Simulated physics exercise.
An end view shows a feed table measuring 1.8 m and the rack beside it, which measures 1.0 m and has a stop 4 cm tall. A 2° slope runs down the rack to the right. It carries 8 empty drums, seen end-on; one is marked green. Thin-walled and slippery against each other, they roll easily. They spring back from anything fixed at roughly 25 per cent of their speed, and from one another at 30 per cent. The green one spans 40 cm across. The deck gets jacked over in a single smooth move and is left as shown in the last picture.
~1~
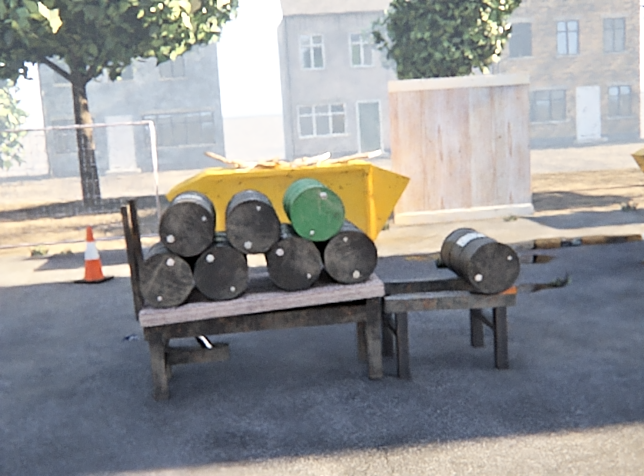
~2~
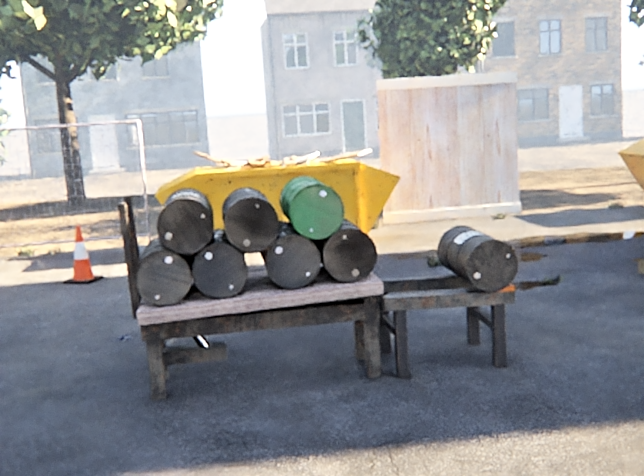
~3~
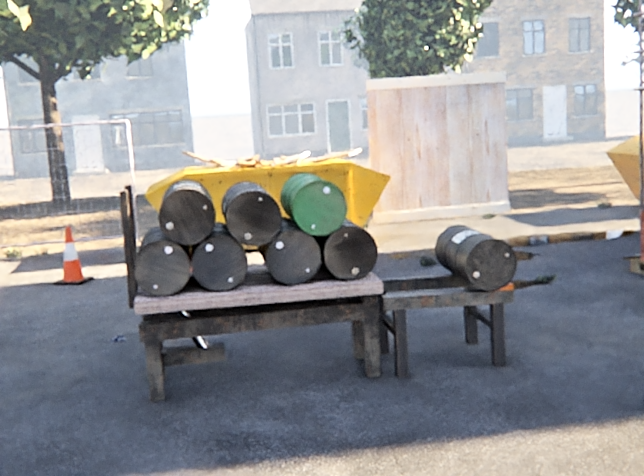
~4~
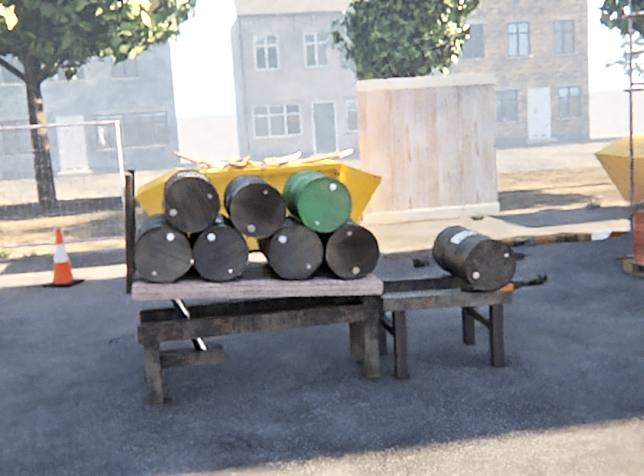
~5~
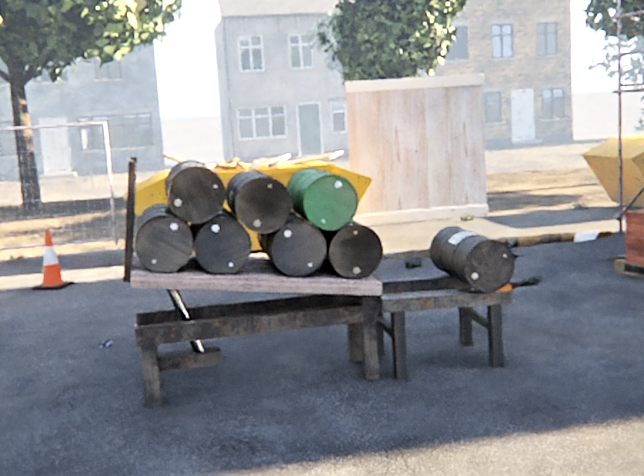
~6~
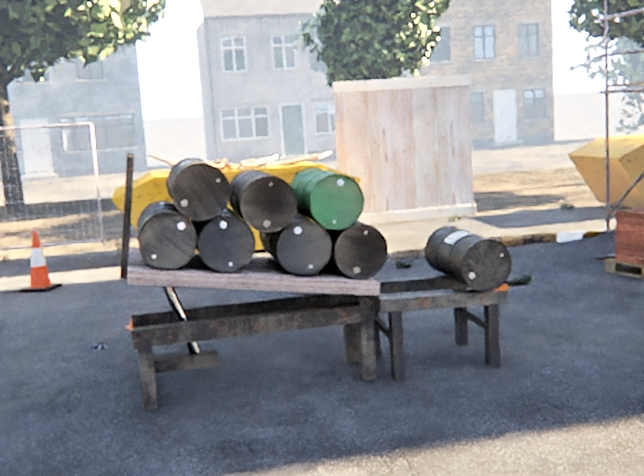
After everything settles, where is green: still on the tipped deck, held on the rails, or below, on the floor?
Below, on the floor.
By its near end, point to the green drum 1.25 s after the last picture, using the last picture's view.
Its near end sits close to (486, 211).
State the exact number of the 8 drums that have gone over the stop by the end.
The exact total comes out at 4.
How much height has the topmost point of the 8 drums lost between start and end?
Roughly 15 cm.
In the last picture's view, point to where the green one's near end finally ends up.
It ends up close to (574, 332).
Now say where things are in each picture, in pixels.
Green (318, 214); deck tilted 2° back; stop top at (515, 289), in the first frame.
Green (317, 212); deck tilted 2° back, in the second frame.
Green (320, 208); deck tilted 1° to the rack, in the third frame.
Green (325, 205); deck tilted 4° to the rack, in the fourth frame.
Green (331, 203); deck tilted 8° to the rack, in the fifth frame.
Green (337, 202); deck tilted 9° to the rack, in the sixth frame.
Another 0.6 s on from the last picture, green is up on others, 95 cm from the rack's far end, rolling right; 0 lost over the end.
Another 1.2 s on from the last picture, green is up on others, 20 cm from the rack's far end, rolling right; 0 lost over the end.
Another 2.0 s on from the last picture, green is over the stop and falling; 2 lost over the end.
In the end (6.6 s after the last picture), green is beyond the stop, on the ground; 4 lost over the end.
